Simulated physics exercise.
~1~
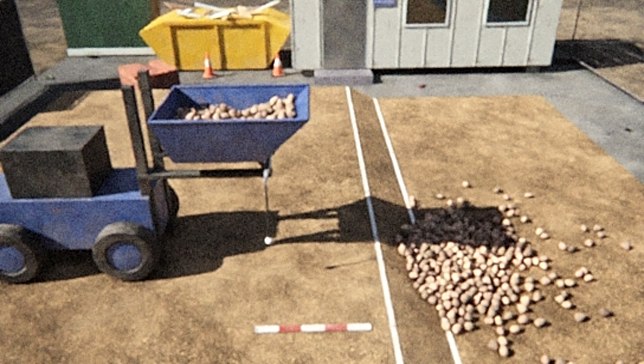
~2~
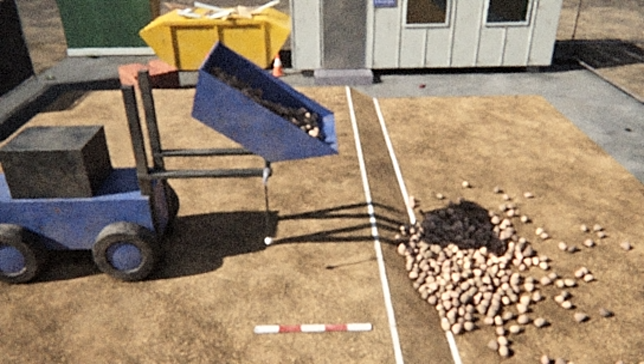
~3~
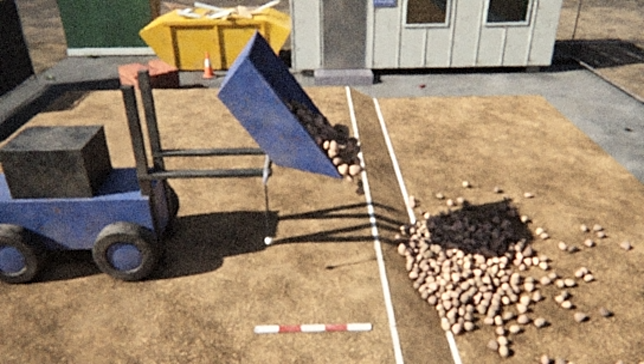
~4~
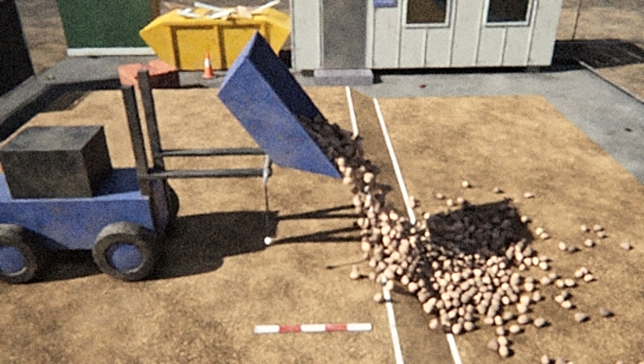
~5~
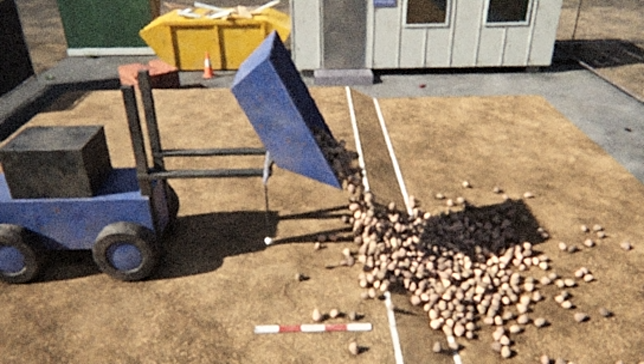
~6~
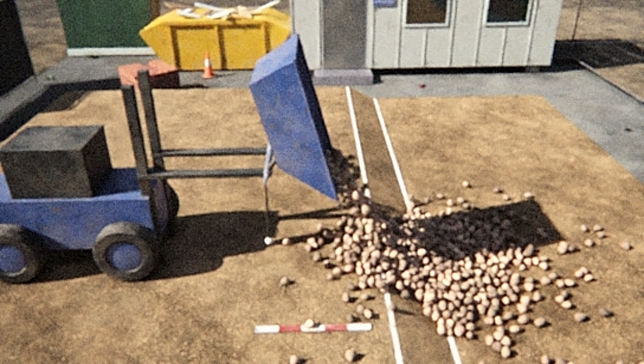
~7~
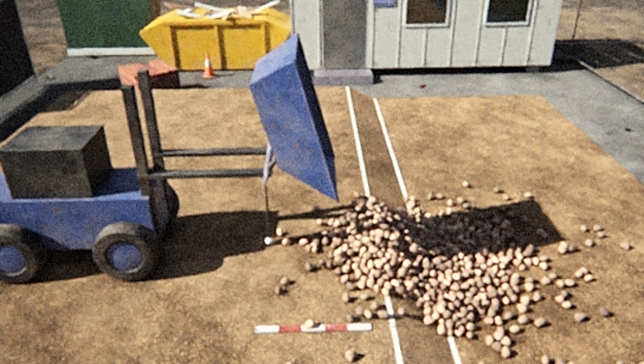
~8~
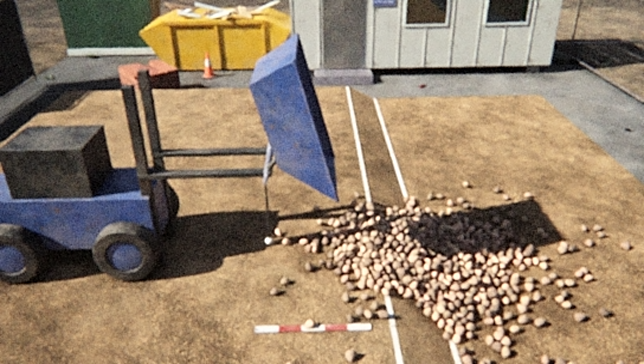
Blue forklift tipping its skip to the right, pouring cobbles across white lines beside an earlier pile until the skip empties.
